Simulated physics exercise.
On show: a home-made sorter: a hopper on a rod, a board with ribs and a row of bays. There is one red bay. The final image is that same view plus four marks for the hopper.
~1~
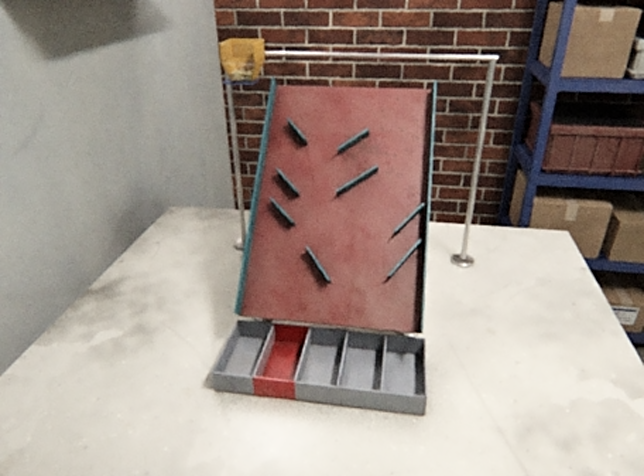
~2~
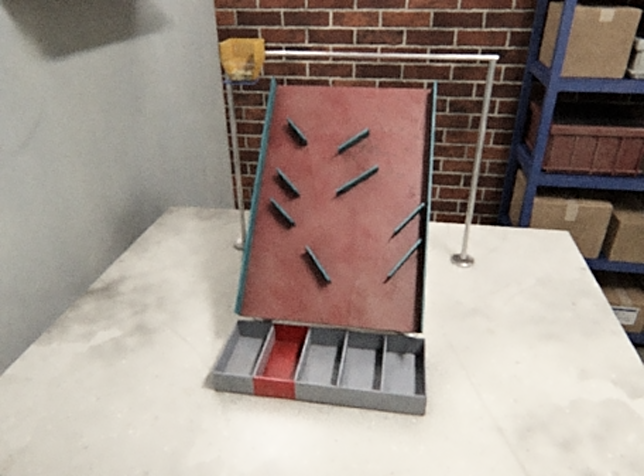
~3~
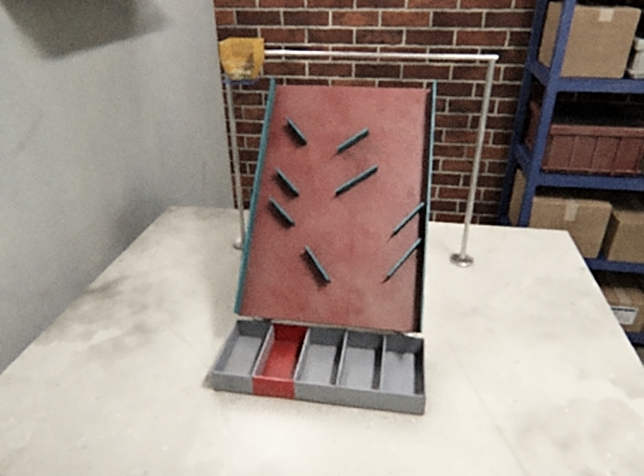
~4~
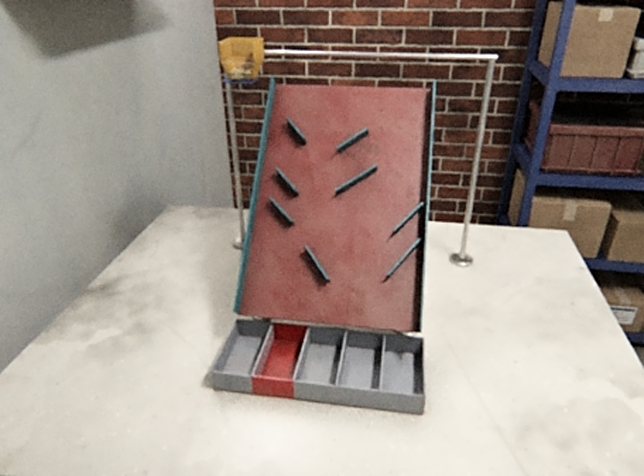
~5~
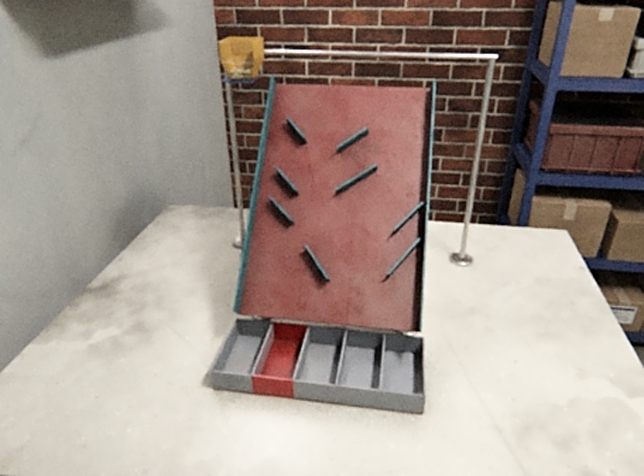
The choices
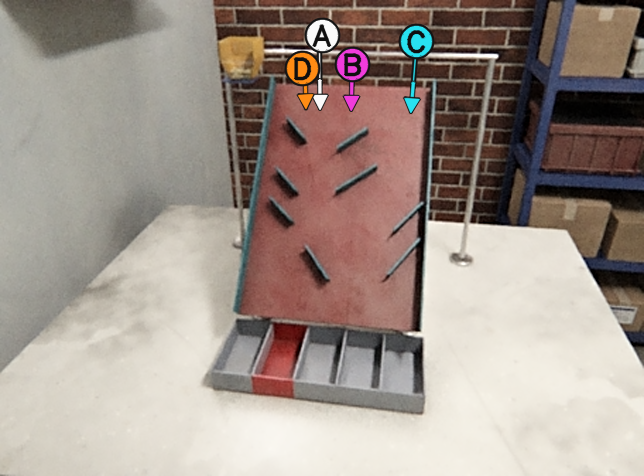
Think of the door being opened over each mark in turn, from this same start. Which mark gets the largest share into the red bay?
B.
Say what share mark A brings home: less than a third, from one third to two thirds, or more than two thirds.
Mark A gives less than a third.
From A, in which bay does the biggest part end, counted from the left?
It is the fourth one.
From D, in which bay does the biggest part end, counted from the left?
The fourth.
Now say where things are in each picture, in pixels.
In the first frame, hopper near (245, 77), soya beans, door shut.
In the second frame, ribs (287, 117) to (305, 139), (338, 149) to (369, 129), (277, 168) to (297, 192).
In the third frame, ribs (336, 191) to (377, 165), (270, 197) to (292, 221), (394, 231) to (423, 203).
In the fourth frame, ribs (305, 245) to (328, 279), (388, 275) to (420, 239).
In the fifth frame, red bay near (273, 385), number 2 of 5 from the left.
On the marked copy, mark A meets the board at (320, 104); mark B meets the board at (351, 105); mark C meets the board at (411, 107); mark D meets the board at (305, 103).
With A, a small share in the red bay, the bulk in other bays, a small share outside the box.
With B, close to a third in the red bay, close to two thirds in other bays, only a few outside the box.
With C, only a few in the red bay, the bulk in other bays, only a few held on the board, a small share outside the box.
With D, none at all in the red bay, all but a few in other bays, a small share outside the box.
